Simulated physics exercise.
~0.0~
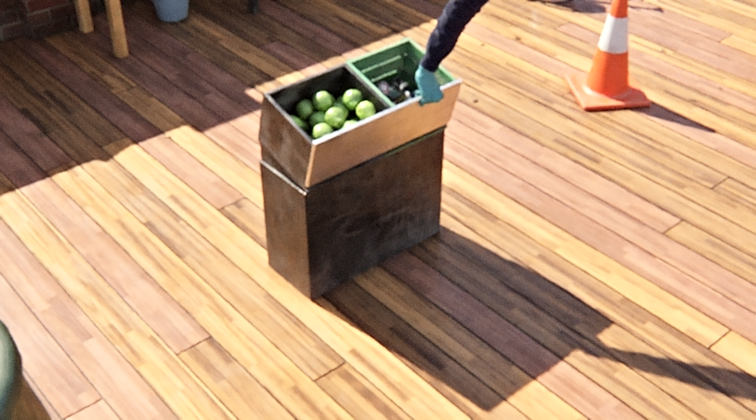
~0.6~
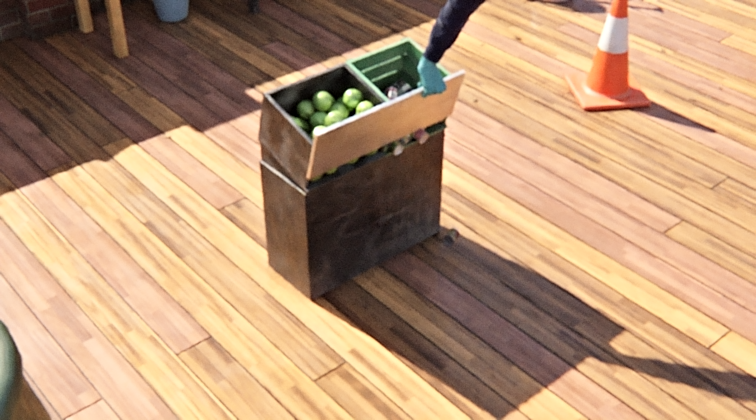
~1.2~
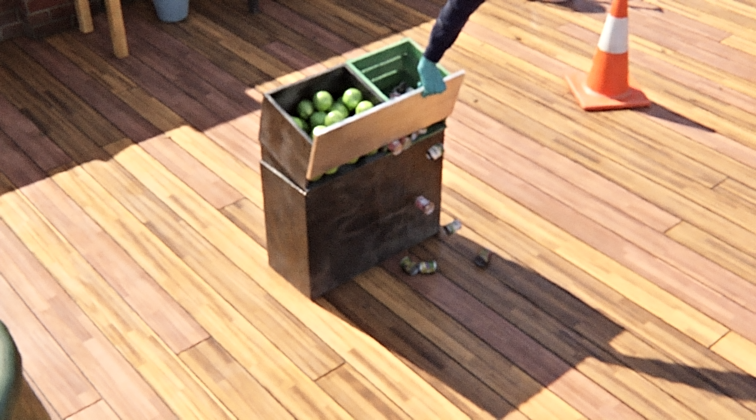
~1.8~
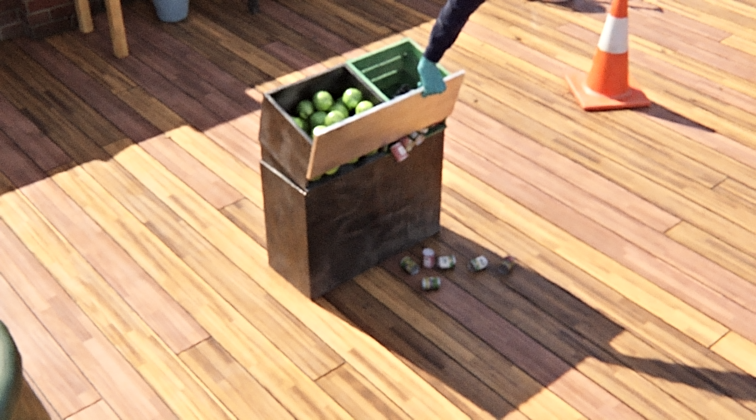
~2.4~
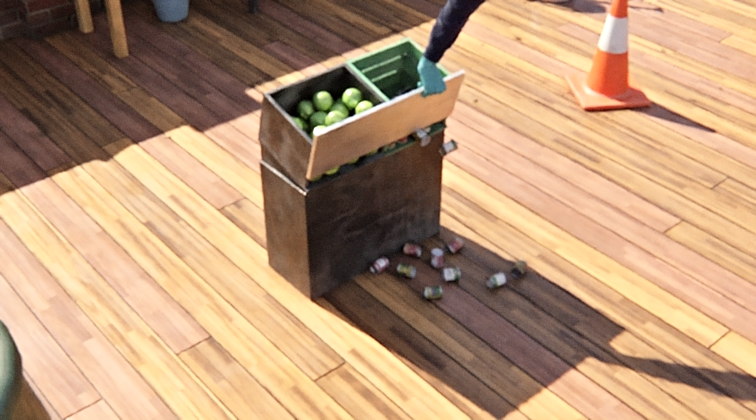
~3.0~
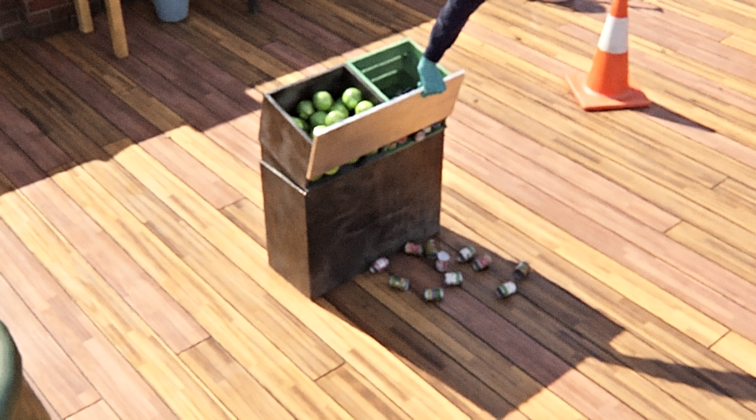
A sunlit deck of wooden planks is seen from above, with an orange and white traffic cone at the upper right and wooden legs beside a blue pot at the upper left. In the middle, a dark stand holds a black chute of green apples on the left and a green chute of small tins on the right. A teal-gloved hand grips the front board, and a gap opens beneath it. Small tins slip through, tumble down and roll on the planks. More follow, until a loose cluster lies in the shadow by the stand, while the apples stay in.
